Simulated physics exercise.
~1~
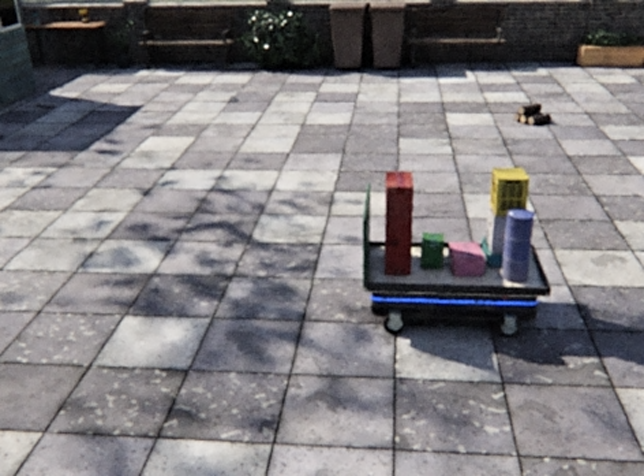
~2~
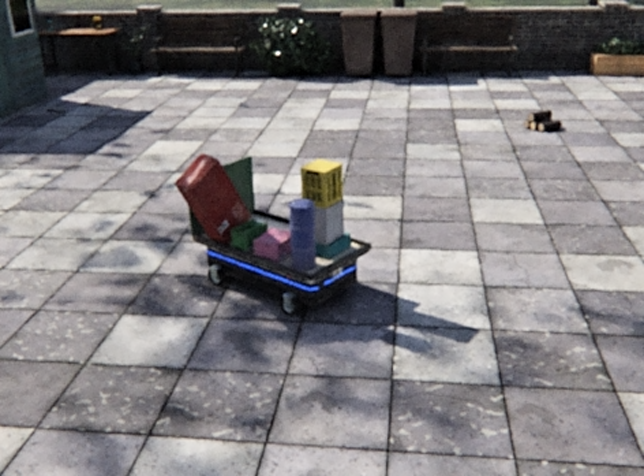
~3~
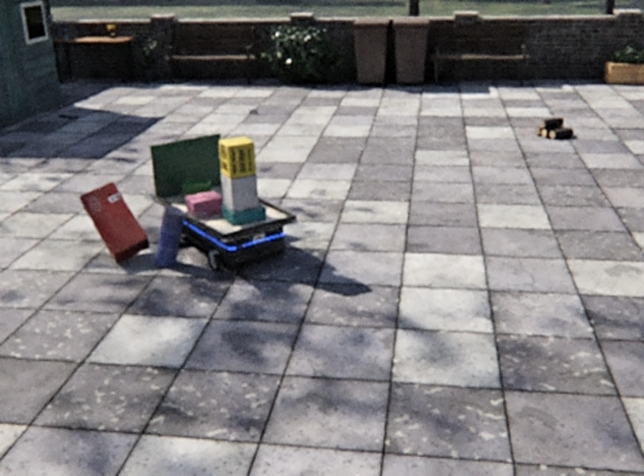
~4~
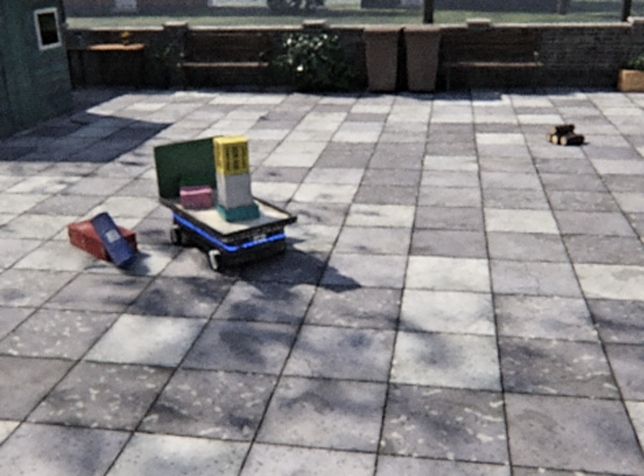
To begin with, a flat cart with a glowing blue strip stands on a sunlit paved yard, carrying a tall red box, a blue canister, a yellow crate on a white box, and smaller green and pink parcels. The cart moves left and turns, and the red box leans outward. As it continues away toward the left, the red box and the blue canister tumble off its left side. They come down on the paving, the canister resting against the red box. The cart ends close by, with the yellow crate, white box and pink parcel still aboard.
